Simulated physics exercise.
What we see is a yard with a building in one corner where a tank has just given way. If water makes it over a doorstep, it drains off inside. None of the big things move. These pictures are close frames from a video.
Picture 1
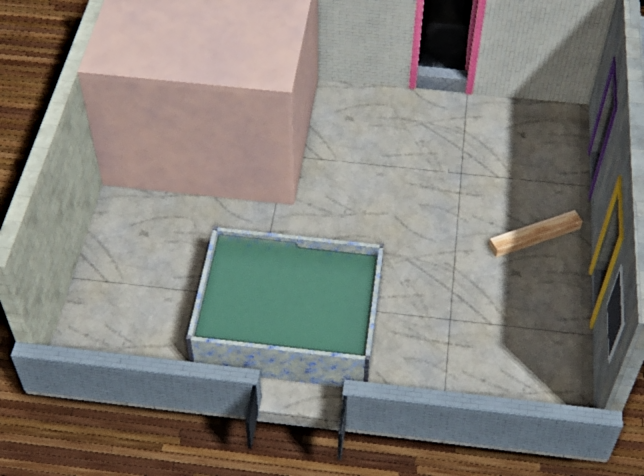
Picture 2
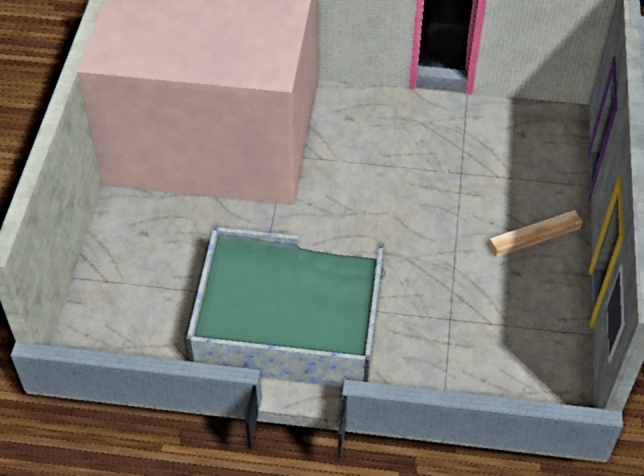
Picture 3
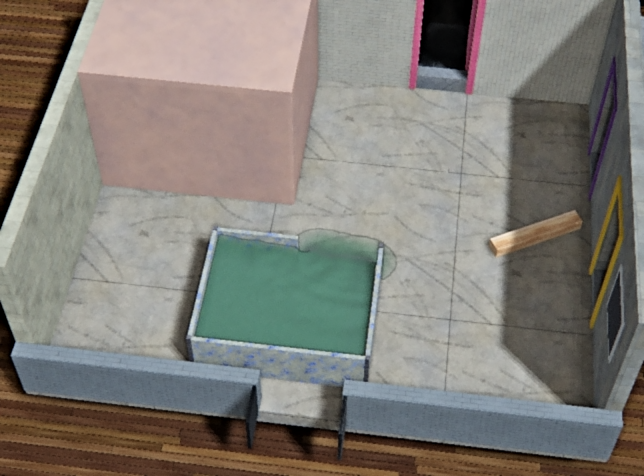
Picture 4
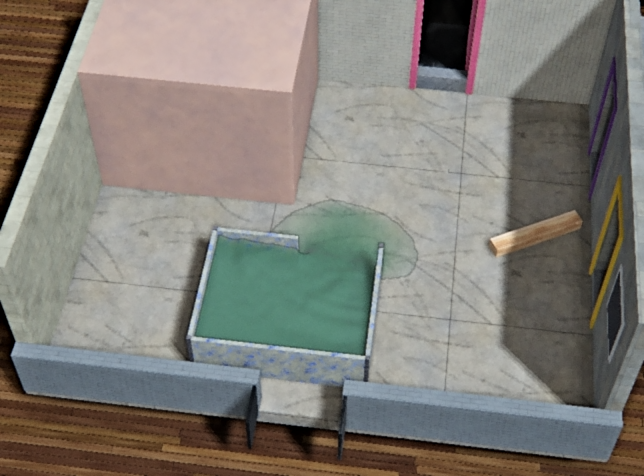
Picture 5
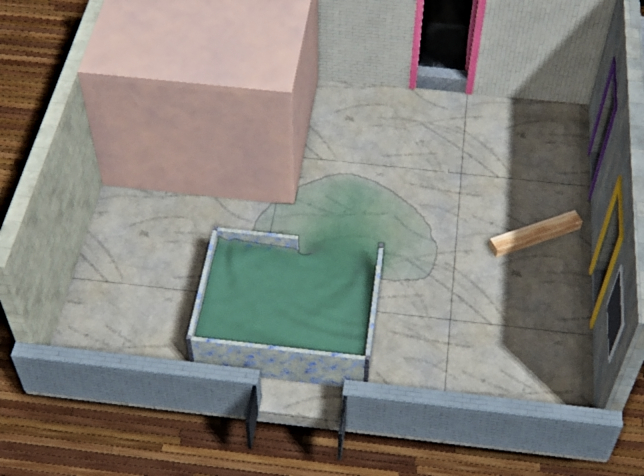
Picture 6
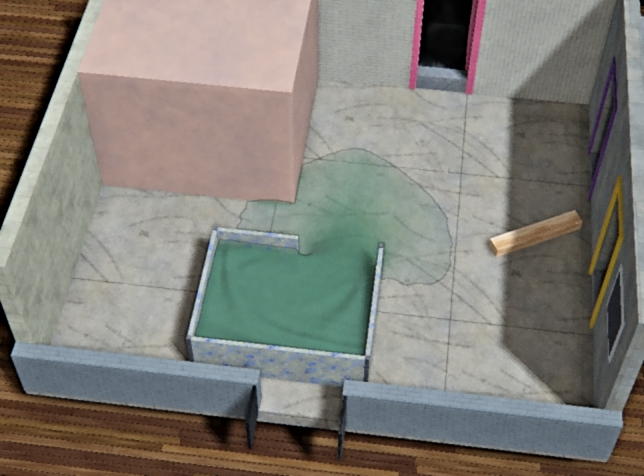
A large pale pink block of a building fills the back left corner of a grey, marble-floored walled yard, seen from above by a still camera. An open tank of green water sits near the front gap, a pink-framed doorway stands at the back, and a wooden beam lies at right. The tank's far side opens at its right part, and green water pours out, spreading backward and sideways in a thin, widening fan.
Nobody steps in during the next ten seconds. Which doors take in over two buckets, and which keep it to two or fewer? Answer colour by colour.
One by one: Yellow door: Never tops two buckets; purple door: Tops two buckets; pink door: Never tops two buckets.
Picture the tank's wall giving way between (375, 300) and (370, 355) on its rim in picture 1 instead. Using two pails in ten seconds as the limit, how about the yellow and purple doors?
I'd expect the yellow door to exceed it and the purple door to fall short.
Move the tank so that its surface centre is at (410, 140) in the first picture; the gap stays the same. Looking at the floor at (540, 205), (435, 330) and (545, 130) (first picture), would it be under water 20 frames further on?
First spot gets drenched, second spot stays unwetted, third spot gets drenched.
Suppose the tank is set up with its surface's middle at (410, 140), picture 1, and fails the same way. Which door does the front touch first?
The door meant here is the pink one.
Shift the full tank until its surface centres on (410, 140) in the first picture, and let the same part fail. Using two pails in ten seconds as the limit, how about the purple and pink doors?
The purple one passes that mark; the pink one passes that mark.
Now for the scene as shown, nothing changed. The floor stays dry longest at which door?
That's the yellow-painted one.
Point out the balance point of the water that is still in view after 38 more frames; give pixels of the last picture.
At roughly (403, 210).
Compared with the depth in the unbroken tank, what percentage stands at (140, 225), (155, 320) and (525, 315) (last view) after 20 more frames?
My figures are about 2, 0 and 0 percent.
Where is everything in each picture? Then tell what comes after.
The first picture shows still water in the open tank at (288, 294).
In the second picture, water pours out on the open tank's far side and has run to (382, 275).
In the third picture, the front is at (308, 234), out from the gap on the open tank's far side.
In the fourth picture, water pours out on the open tank's far side and has run to (328, 205).
In the fifth picture, water pours out on the open tank's far side and has run to (340, 178).
In the sixth picture, water pours out on the open tank's far side and has run to (365, 154).
A moment on, water covers 35 % of the floor; the yellow door not reached, the purple door not reached, the pink door wet at the sill, nothing in.
Next, water covers 50 % of the floor; the yellow door not reached, the purple door not reached, the pink door wet at the sill, nothing in.
Then, water covers 50 % of the floor; the yellow door not reached, the purple door under two buckets in, the pink door wet at the sill, nothing in.
Later, water covers 65 % of the floor; the yellow door wet at the sill, nothing in, the purple door far over two buckets in, the pink door wet at the sill, nothing in.
In the end, water covers 90 % of the floor; the yellow door wet at the sill, nothing in, the purple door far over two buckets in, the pink door wet at the sill, nothing in.
